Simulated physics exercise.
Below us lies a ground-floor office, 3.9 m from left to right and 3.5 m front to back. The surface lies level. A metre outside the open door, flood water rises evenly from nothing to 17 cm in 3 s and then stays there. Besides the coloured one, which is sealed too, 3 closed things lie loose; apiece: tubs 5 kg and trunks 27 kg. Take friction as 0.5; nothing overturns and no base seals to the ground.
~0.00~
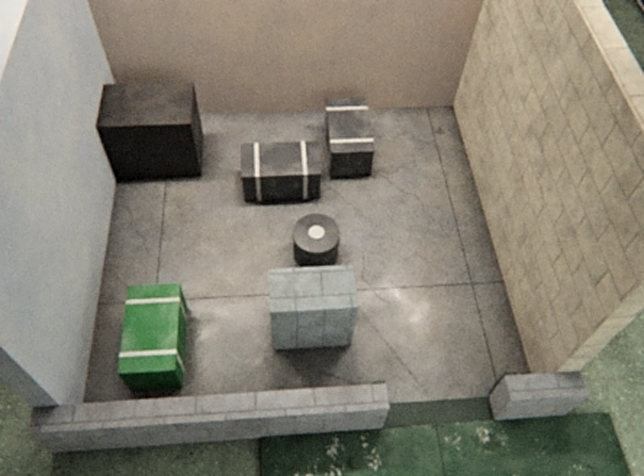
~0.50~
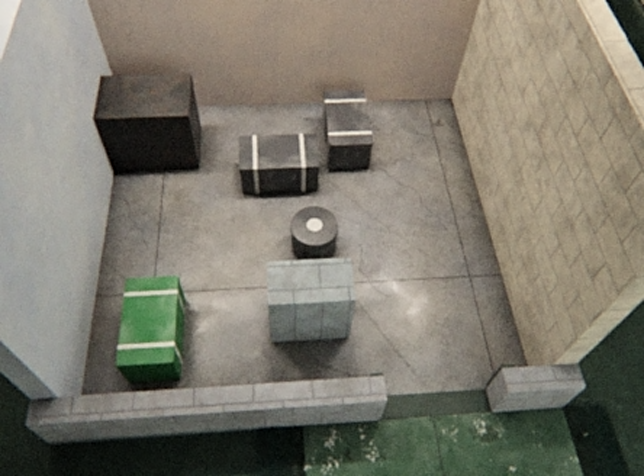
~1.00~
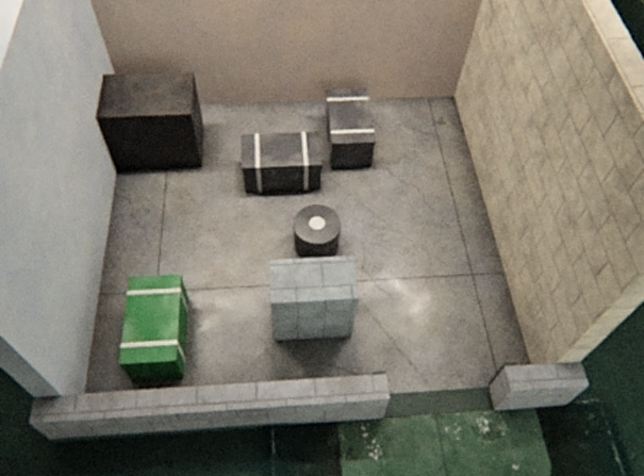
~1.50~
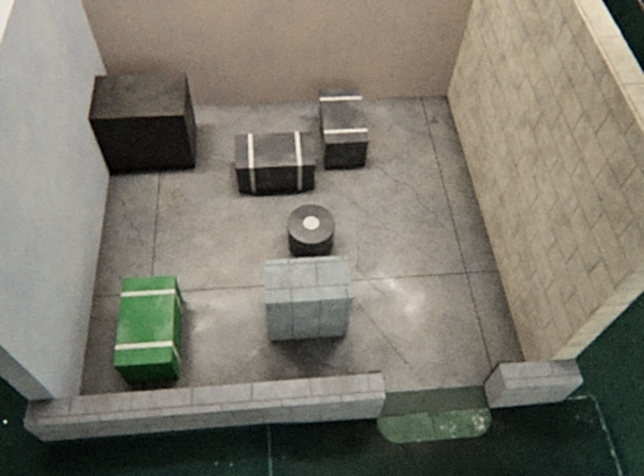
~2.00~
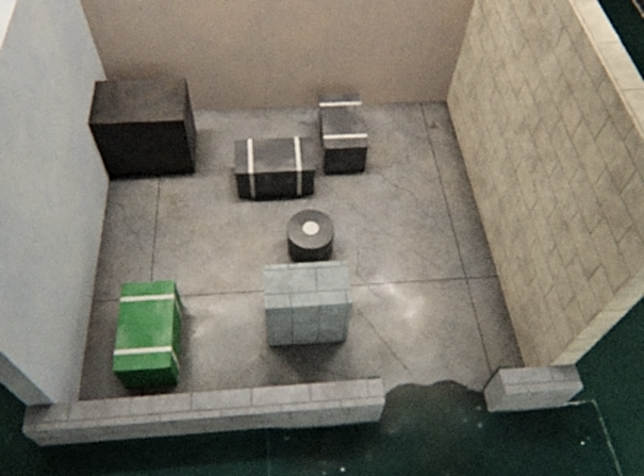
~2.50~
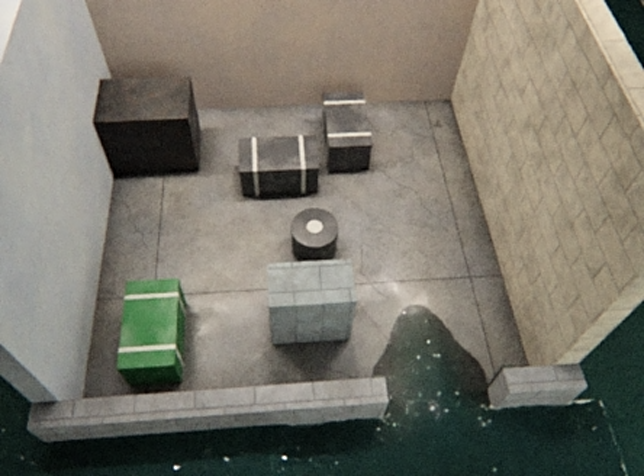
In a ground-floor office seen from above, dark water spread along the outside of the front wall, then crept in through the open doorway, while the green trunk and everything else stayed put.
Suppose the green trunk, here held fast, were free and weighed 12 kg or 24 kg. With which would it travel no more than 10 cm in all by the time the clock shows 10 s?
For it, the smaller load will do.
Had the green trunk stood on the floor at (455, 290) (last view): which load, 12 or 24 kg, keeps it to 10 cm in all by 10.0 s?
Neither is enough.
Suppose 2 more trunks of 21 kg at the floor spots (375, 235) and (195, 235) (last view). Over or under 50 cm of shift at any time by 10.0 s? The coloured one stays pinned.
In turn: More, less.
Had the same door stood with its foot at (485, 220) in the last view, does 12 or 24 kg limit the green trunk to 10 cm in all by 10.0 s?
Then neither load is enough.
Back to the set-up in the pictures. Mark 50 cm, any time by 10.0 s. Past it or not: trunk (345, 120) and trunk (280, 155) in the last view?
In turn: Over, less.
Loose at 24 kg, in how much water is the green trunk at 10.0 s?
Roughly 3 cm.
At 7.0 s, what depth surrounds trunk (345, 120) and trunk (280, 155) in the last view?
Roughly 7 and 3 cm.
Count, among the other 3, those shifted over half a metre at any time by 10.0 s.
I count 1.
After 3.5 s the green trunk would be 0 cm from its start with 12 kg and 0 cm from its start with 24 kg; 0 cm of water round it then.
After 4.5 s the green trunk would be 0 cm from its start with 12 kg and 0 cm from its start with 24 kg; 0 cm of water round it then.
After 7.0 s the green trunk would be 0 cm from its start with 12 kg and 0 cm from its start with 24 kg; 1 cm of water round it then.
After 10.0 s the green trunk would be 0 cm from its start with 12 kg and 0 cm from its start with 24 kg; 3 cm of water round it then.
